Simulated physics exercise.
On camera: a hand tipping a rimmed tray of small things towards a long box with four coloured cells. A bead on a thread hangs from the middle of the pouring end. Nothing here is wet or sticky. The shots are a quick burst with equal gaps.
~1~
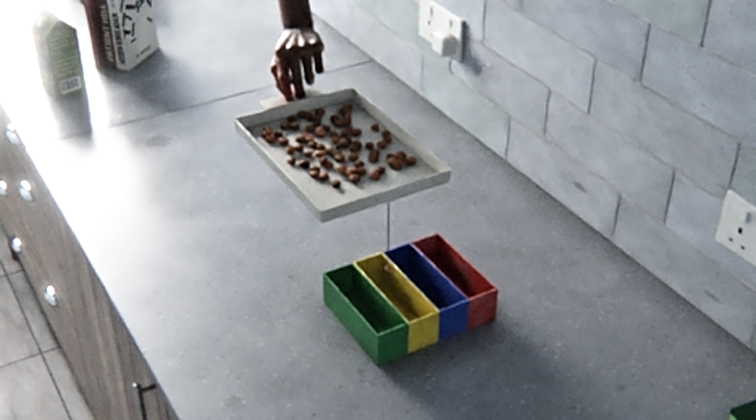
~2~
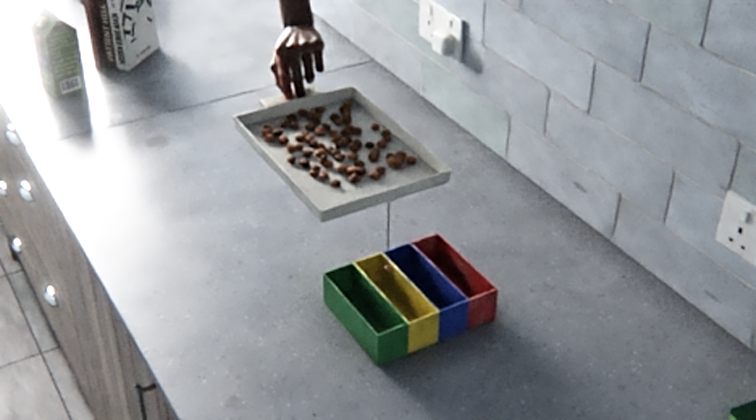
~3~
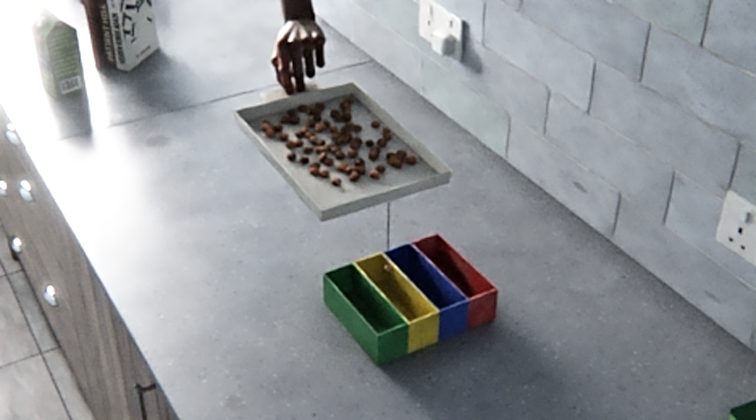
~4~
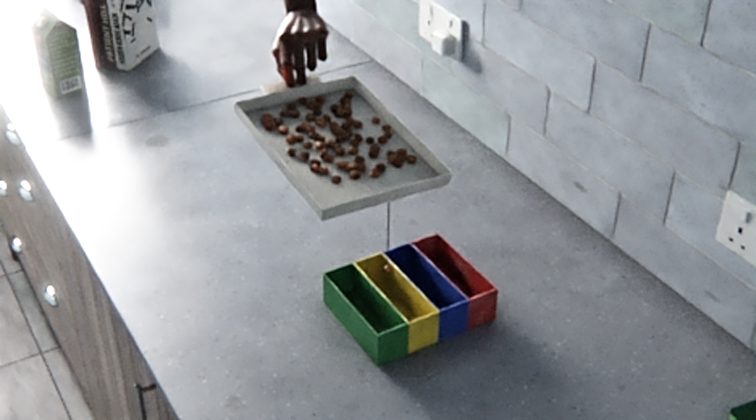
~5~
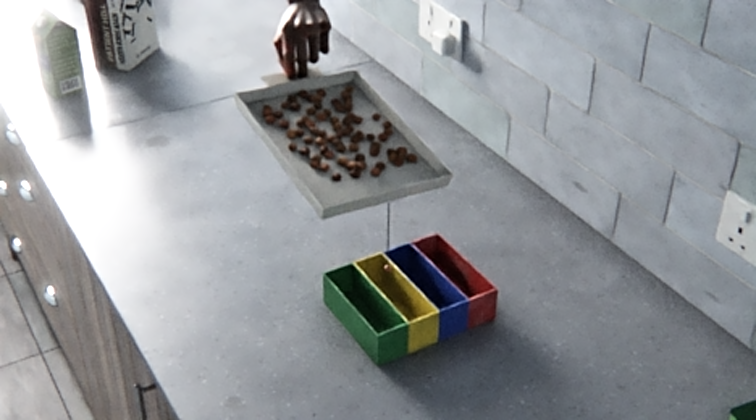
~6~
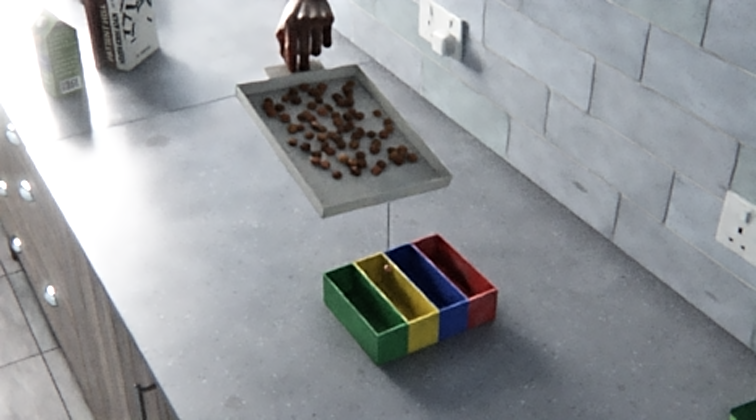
A dark hand slowly raises the back of a rimmed grey tray of small brown pieces, tilting it slightly towards its front right corner, while the green, yellow, blue and red box below stays still on the grey counter.
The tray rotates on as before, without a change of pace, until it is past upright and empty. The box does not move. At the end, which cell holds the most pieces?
Fullest: The red cell.
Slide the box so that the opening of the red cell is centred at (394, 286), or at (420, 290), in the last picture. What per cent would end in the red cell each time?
First some 0, then 10 per cent.
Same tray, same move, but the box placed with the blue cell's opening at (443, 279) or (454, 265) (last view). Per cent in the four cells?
About 100 and 100 per cent.
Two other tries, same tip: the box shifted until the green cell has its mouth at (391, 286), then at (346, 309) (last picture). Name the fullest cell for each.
The first try: The blue cell. The second: Red.
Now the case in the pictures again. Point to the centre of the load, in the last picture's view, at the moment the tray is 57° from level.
Near (417, 168).
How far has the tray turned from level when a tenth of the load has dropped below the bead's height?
Around 75° of tilt.
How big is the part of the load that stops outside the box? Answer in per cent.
Roughly 10 in a hundred.
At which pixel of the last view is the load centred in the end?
Roughly at (452, 294).
Shortly afterwards, tray tipped steeply; all but a few on the tray; only a few falling or outside the box.
Next, tray tipped right over; near a third on the tray; near a third in the red cell; a little in the blue cell; a little falling or outside the box.
Some moments later, tray tipped past a quarter turn; near two thirds in the red cell; near a quarter in the blue cell; only a few in the yellow cell; a little falling or outside the box.
In the end, tray tipped past a quarter turn; near two thirds in the red cell; near a quarter in the blue cell; only a few in the yellow cell; none at all in the green cell; a little outside the box.
